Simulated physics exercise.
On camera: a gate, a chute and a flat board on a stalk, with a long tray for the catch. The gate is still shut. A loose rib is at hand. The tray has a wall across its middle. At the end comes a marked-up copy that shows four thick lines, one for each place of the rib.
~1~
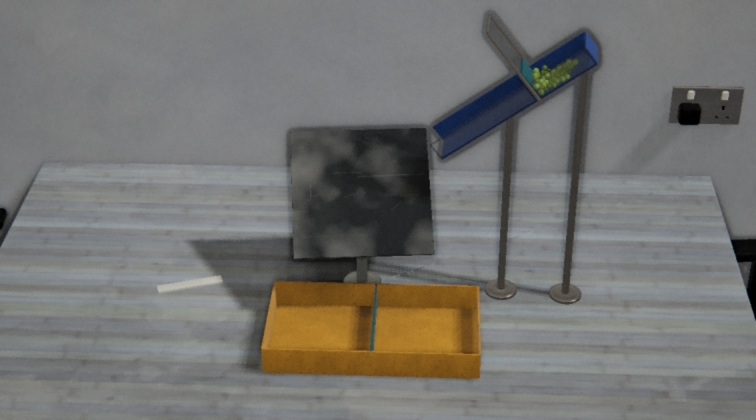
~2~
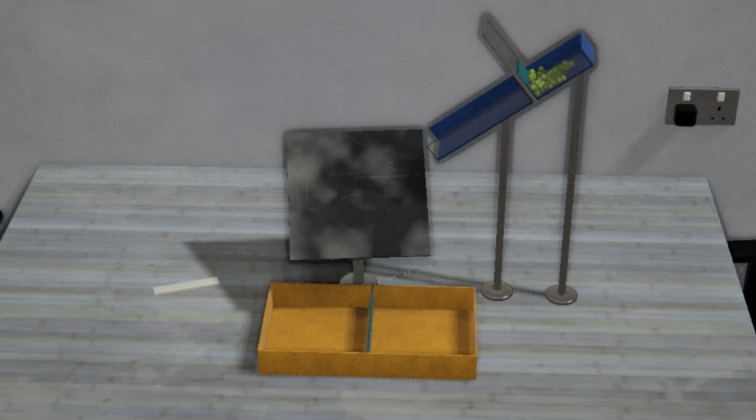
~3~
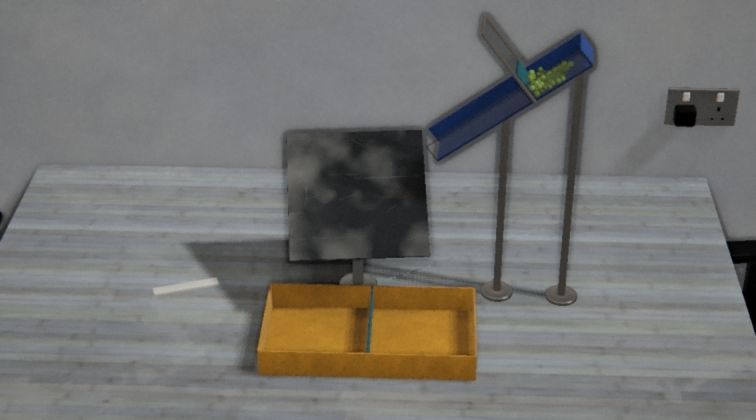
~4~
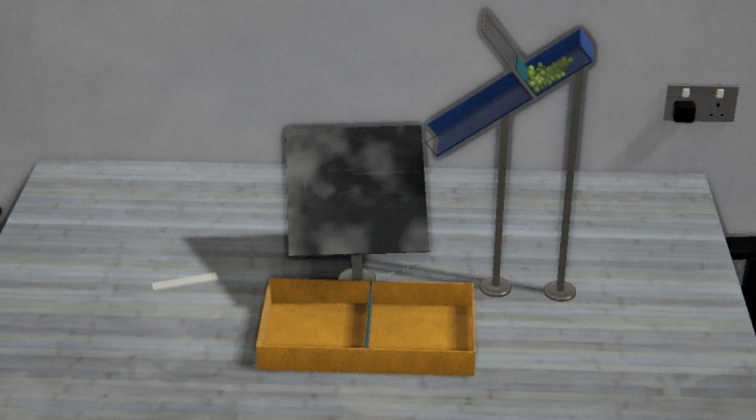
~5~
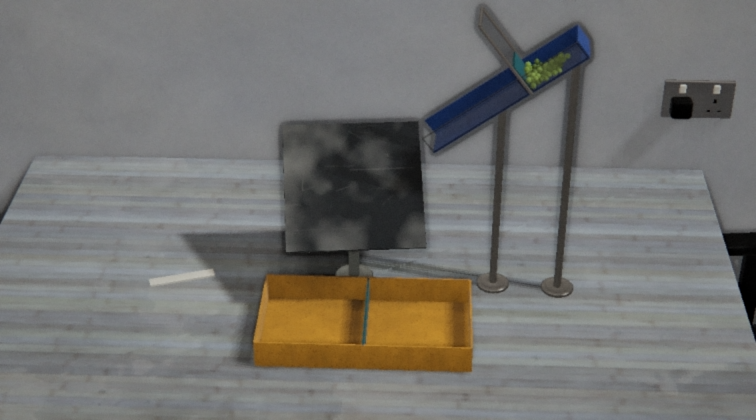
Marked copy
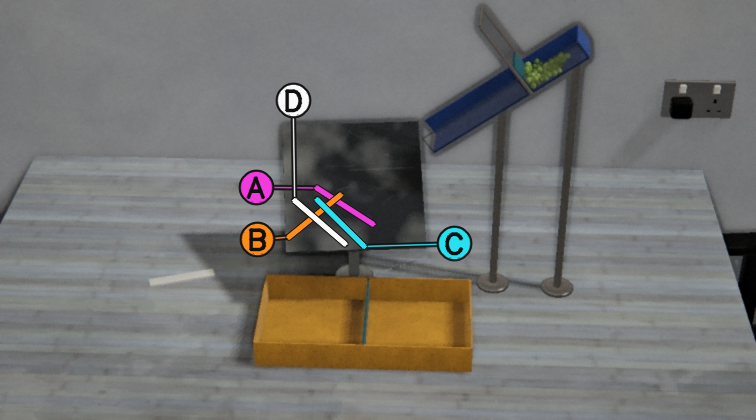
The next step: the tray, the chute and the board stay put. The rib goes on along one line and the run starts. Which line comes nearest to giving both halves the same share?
Line D.
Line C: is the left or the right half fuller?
The right half.
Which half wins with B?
More lands on the left.
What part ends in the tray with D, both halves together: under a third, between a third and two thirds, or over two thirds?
Line D gives over two thirds.
On the marked copy, line A from (316, 188) to (372, 224); line B from (340, 195) to (288, 237); line C from (317, 199) to (364, 246); line D from (294, 200) to (345, 243).
With A, of what is caught, about a tenth in the left half, the larger part in the right.
With B, of what is caught, the larger part in the left half, about a tenth in the right.
With C, of what is caught, just a few in the left half, almost all in the right.
With D, of what is caught, roughly half in the left half, roughly half in the right.
